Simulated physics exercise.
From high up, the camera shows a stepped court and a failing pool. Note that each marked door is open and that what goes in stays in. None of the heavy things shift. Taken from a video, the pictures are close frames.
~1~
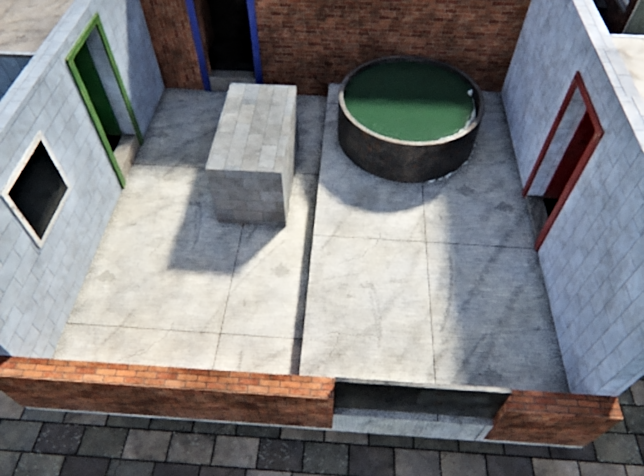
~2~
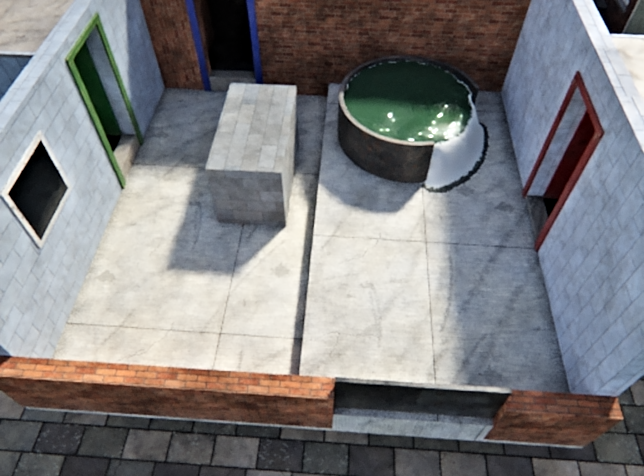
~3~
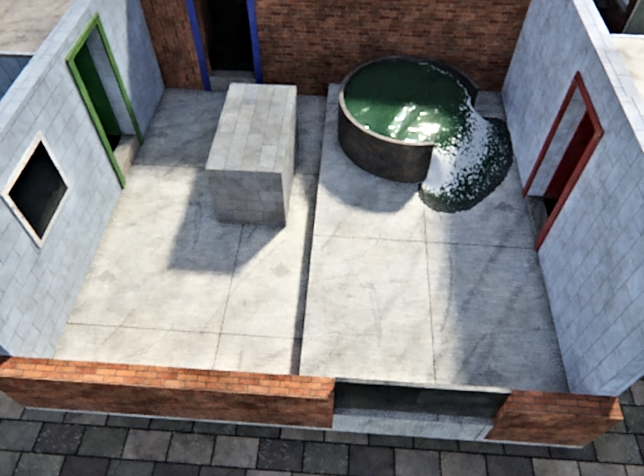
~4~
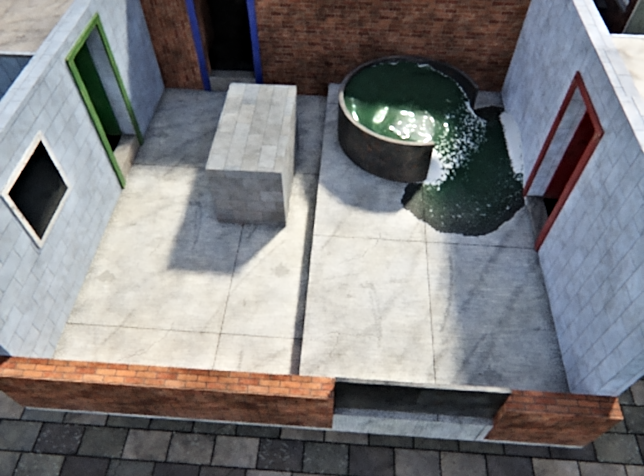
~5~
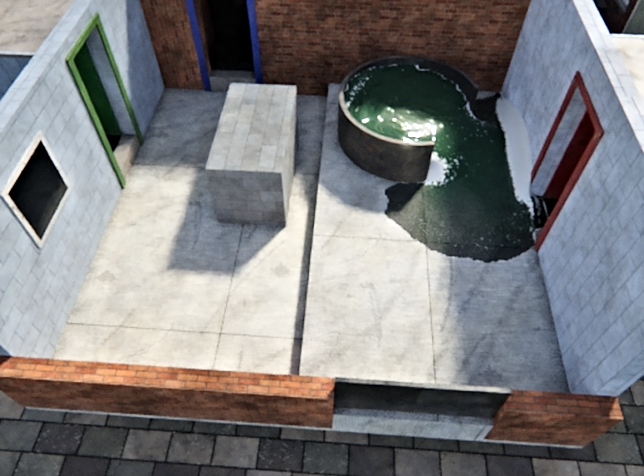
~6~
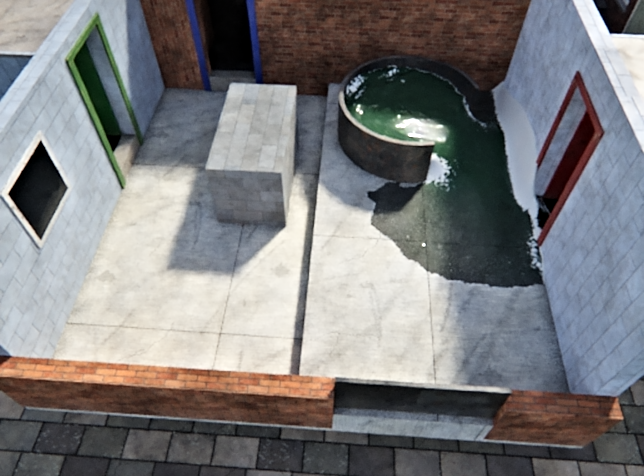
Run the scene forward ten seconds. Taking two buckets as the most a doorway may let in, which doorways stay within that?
Outcome: I predict the green door will remain at two buckets or below. I predict the blue door will remain at two buckets or below. I predict the red door will overshoot two buckets.
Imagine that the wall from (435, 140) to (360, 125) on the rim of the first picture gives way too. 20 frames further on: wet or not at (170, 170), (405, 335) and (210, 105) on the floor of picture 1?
Bone-dry, submerged, bone-dry.
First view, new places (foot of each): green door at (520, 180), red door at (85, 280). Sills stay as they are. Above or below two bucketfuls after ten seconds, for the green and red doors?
Note: Green door breaks the limit; red door breaks the limit.
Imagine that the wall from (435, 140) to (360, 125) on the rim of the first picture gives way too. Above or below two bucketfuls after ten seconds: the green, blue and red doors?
The green one falls short; the blue one falls short; the red one falls short.
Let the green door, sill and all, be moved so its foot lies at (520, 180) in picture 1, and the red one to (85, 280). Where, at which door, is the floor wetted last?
The red door.
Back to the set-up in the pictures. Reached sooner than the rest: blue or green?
The blue-painted one.
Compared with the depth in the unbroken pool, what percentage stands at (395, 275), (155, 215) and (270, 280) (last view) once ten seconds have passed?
The three come to near 8, 10 and 10 per cent respectively.
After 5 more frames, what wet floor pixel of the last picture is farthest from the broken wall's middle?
Somewhere close to (571, 410).
A moment on, water covers 25 % of the floor; the green door not reached, the blue door not reached, the red door over two buckets in.
Next, water covers 30 % of the floor; the green door not reached, the blue door not reached, the red door far over two buckets in.
Then, water covers 60 % of the floor; the green door not reached, the blue door wet at the sill, nothing in, the red door far over two buckets in.
Later, water covers 85 % of the floor; the green door wet at the sill, nothing in, the blue door wet at the sill, nothing in, the red door far over two buckets in.
In the end, water covers 90 % of the floor; the green door wet at the sill, nothing in, the blue door wet at the sill, nothing in, the red door far over two buckets in.
